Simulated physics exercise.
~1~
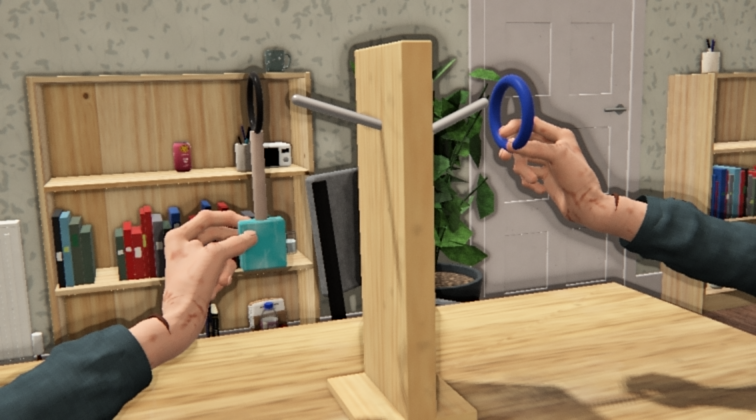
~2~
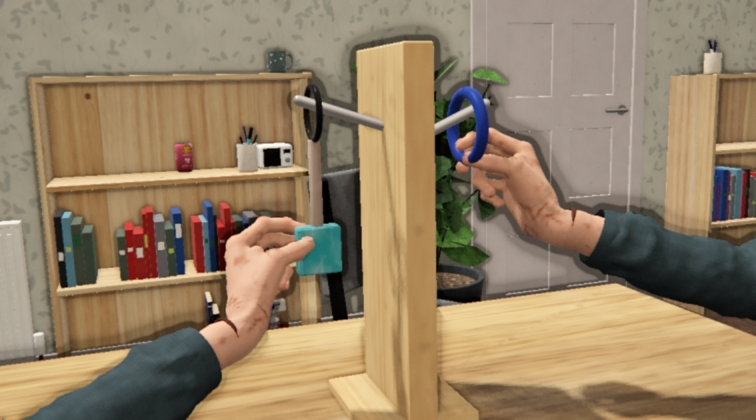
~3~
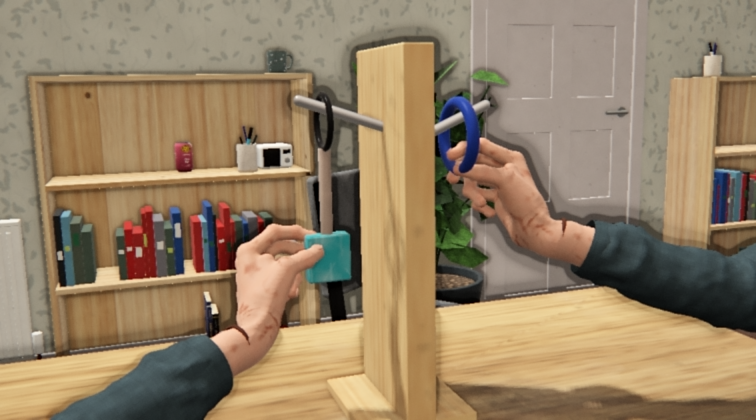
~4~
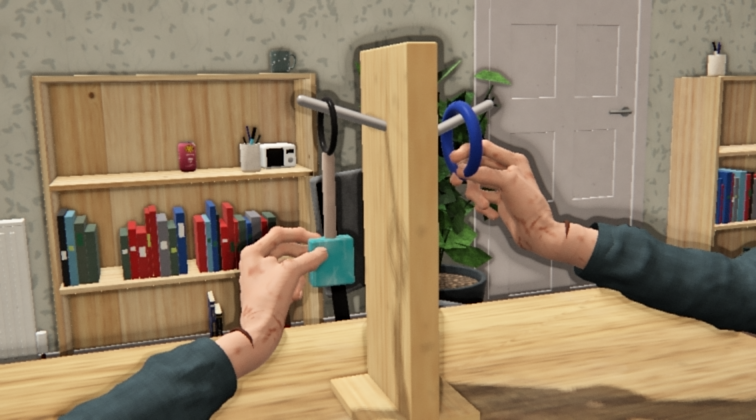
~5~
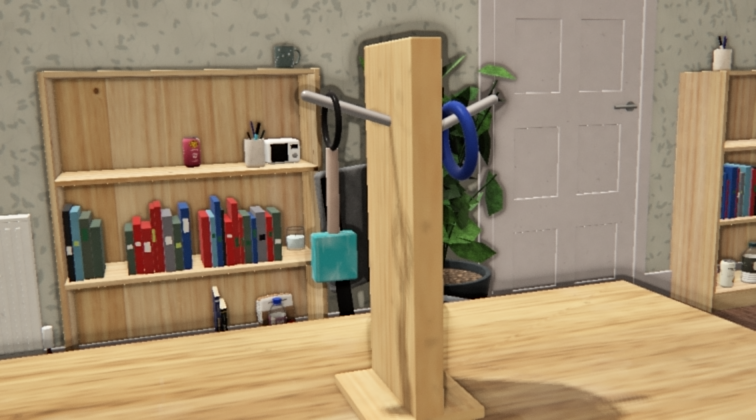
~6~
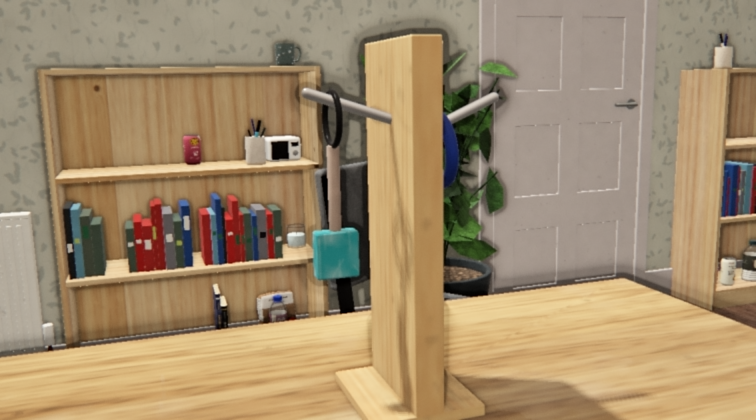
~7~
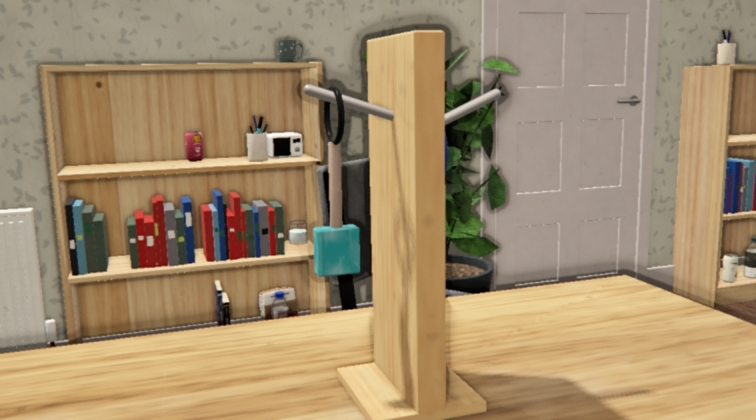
Two hands hang a turquoise brush and a blue ring on pegs and withdraw.
